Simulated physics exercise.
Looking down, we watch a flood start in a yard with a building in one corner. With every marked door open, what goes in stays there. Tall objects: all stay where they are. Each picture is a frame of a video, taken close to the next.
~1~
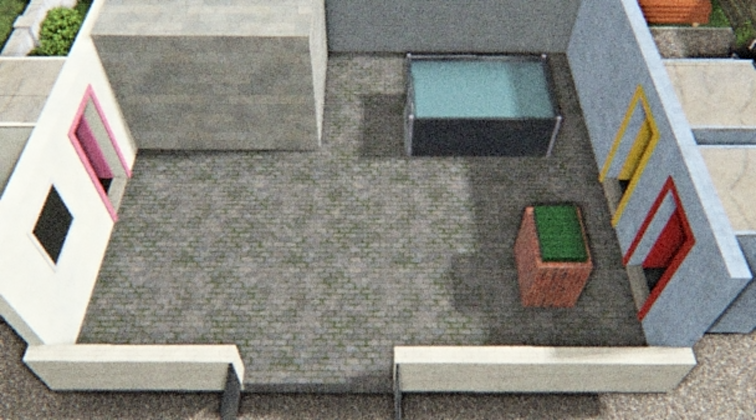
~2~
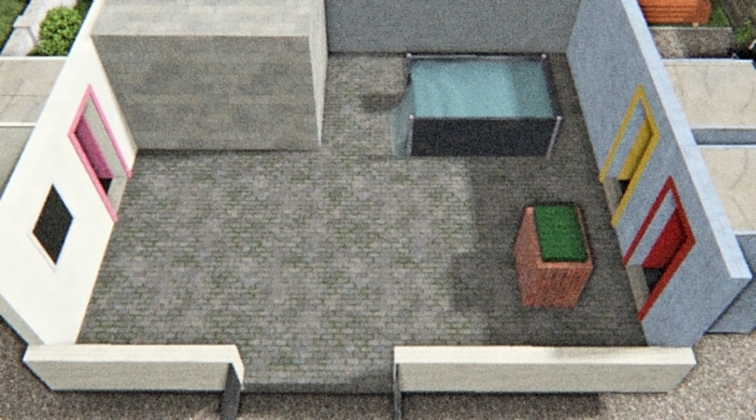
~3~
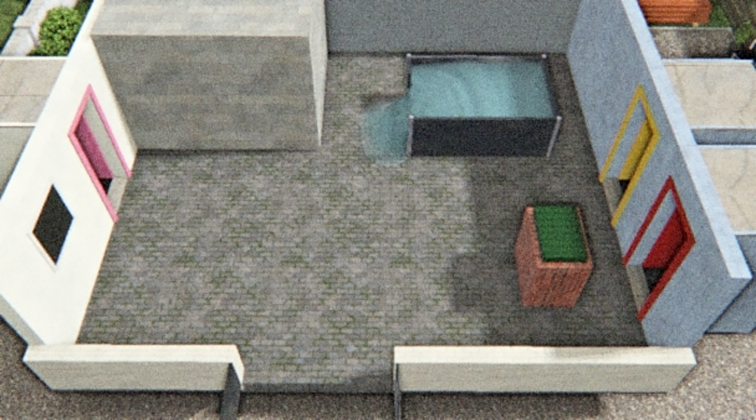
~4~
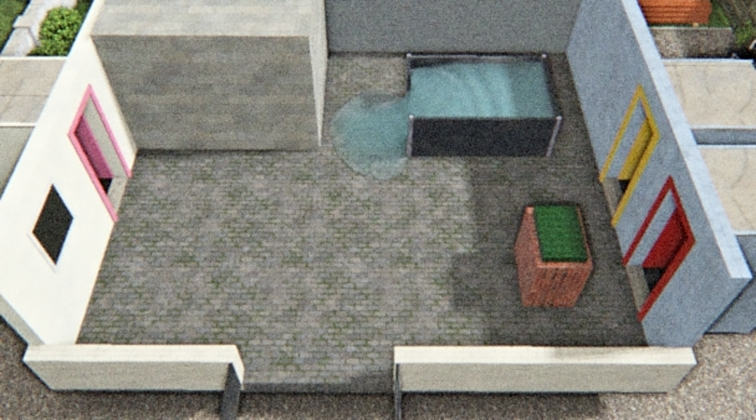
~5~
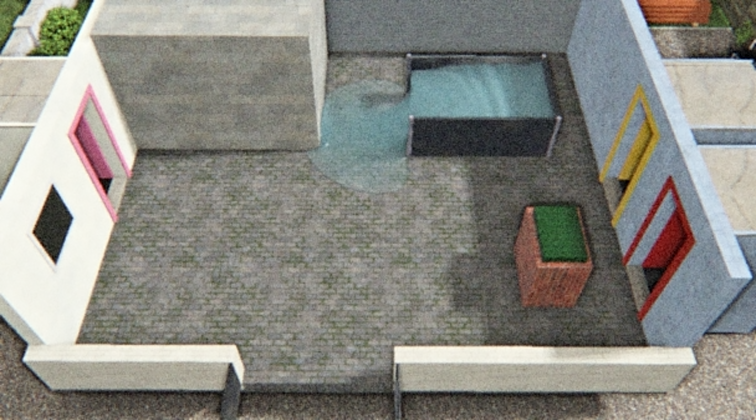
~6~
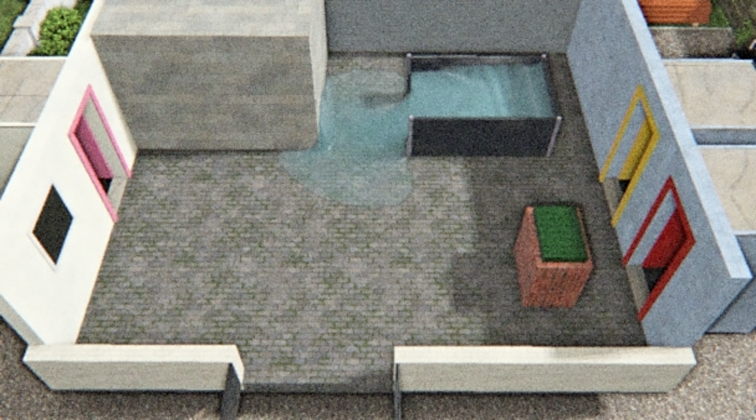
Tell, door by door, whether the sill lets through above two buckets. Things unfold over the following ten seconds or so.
Outcome: Most likely the pink door will exceed two buckets; most likely the red door will not exceed two buckets; most likely the yellow door will not exceed two buckets.
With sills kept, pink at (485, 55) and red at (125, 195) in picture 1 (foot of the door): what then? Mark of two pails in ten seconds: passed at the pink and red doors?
The pink door exceeds it and the red door exceeds it.
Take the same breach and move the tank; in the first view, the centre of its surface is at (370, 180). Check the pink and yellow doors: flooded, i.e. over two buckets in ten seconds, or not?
The pink door exceeds the limit, while the yellow door falls short.
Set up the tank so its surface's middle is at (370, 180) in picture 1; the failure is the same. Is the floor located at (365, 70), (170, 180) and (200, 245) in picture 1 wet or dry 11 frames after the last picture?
Spared, soaked, soaked.
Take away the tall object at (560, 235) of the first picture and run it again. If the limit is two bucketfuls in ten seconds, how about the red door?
Result: The red door gets less.
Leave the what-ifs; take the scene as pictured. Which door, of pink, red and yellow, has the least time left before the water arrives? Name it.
Answer: The pink-painted one.
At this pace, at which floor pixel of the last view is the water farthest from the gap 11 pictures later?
Close to (92, 292).
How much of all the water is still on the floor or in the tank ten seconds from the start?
About 84 per cent.
A moment on, water covers 20 % of the floor; the pink door not reached, the red door not reached, the yellow door not reached.
Next, water covers 45 % of the floor; the pink door wet at the sill, nothing in, the red door not reached, the yellow door not reached.
Then, water covers 60 % of the floor; the pink door over two buckets in, the red door not reached, the yellow door not reached.
Later, water covers 70 % of the floor; the pink door over two buckets in, the red door not reached, the yellow door wet at the sill, nothing in.
In the end, water covers 90 % of the floor; the pink door over two buckets in, the red door wet at the sill, nothing in, the yellow door wet at the sill, nothing in.
